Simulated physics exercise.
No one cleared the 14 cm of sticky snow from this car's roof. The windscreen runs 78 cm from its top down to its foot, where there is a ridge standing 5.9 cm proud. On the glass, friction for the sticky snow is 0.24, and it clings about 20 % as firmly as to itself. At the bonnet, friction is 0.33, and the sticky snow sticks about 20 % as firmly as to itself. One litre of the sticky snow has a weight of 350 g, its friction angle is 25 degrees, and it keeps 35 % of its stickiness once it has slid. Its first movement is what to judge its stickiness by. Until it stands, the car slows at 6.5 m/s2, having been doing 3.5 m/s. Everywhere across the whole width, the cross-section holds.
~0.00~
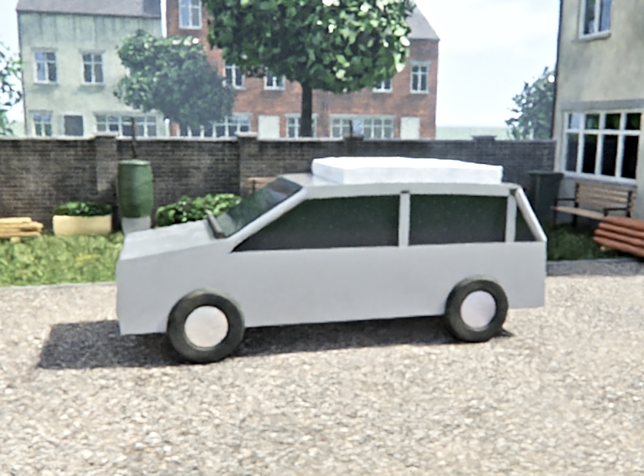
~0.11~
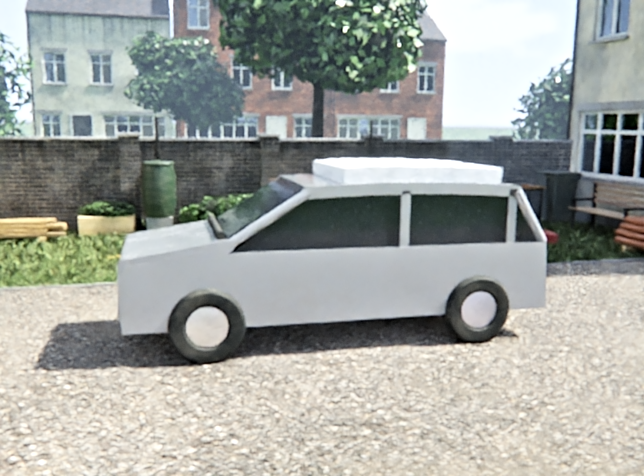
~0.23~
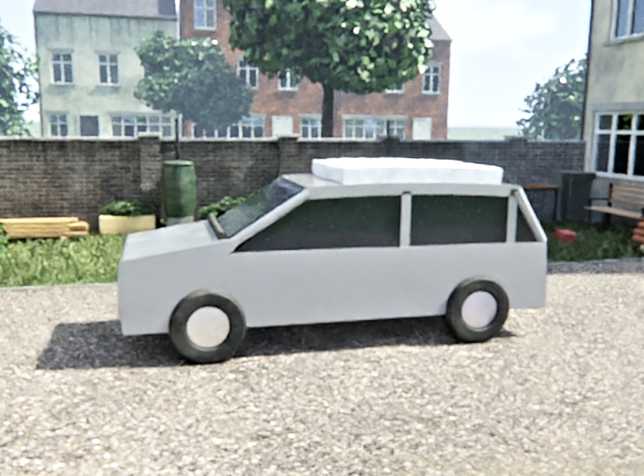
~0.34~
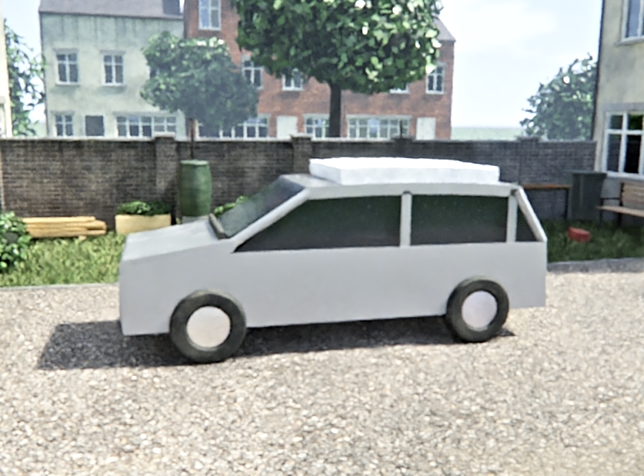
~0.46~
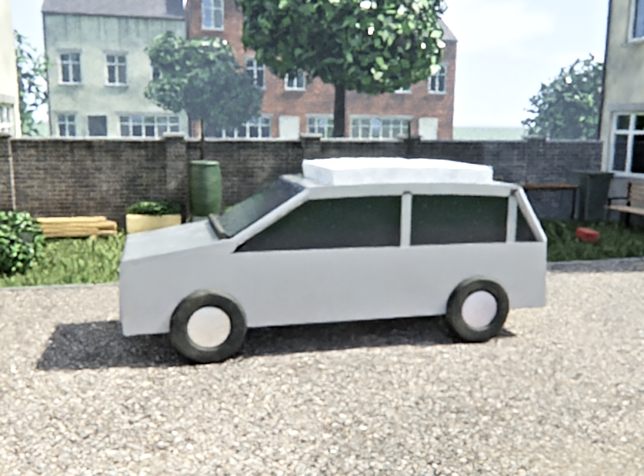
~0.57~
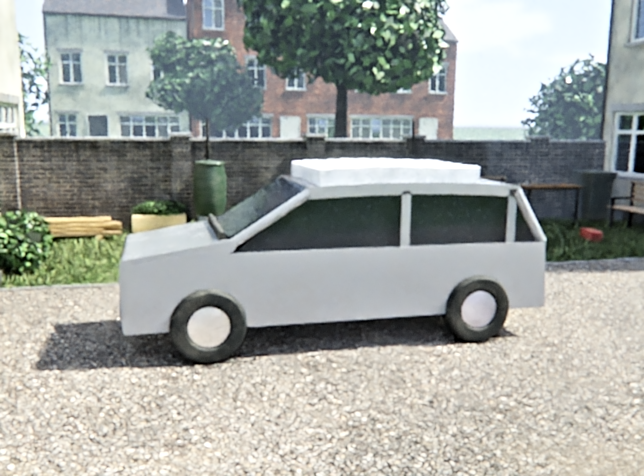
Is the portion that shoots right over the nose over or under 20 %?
Note: Share not reaching 20 %.
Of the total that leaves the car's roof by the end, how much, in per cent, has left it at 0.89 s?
Around 70 per cent.
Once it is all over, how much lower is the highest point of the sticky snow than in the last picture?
Measured change: Some 0 cm.
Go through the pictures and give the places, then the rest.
Leading edge of the sticky snow at (344, 182), in the first picture.
Leading edge of the sticky snow at (345, 177), in the second picture.
Leading edge of the sticky snow at (345, 184), its middle shifted 5 mm, in the third picture.
Leading edge of the sticky snow at (341, 181), its middle shifted 3.5 cm, in the fourth picture.
Leading edge of the sticky snow at (334, 178), its middle shifted 10 cm, in the fifth picture.
Leading edge of the sticky snow at (320, 179), its middle shifted 22 cm, in the sixth picture.
After 0.89 s, 81 % of the snow is on the roof, 19 % on the glass, none on the bonnet and none has gone off the nose.
After 1.27 s, 71 % of the snow is on the roof, 22 % on the glass, 7 % on the bonnet and none has gone off the nose.
After 1.66 s, 71 % of the snow is on the roof, 18 % on the glass, 11 % on the bonnet and none has gone off the nose.
After 2.04 s, 71 % of the snow is on the roof, 18 % on the glass, 10 % on the bonnet and 1 % has gone off the nose.
After 2.50 s, at the end, 71 % of the snow is on the roof, 18 % on the glass, 10 % on the bonnet and 1 % has gone off the nose.
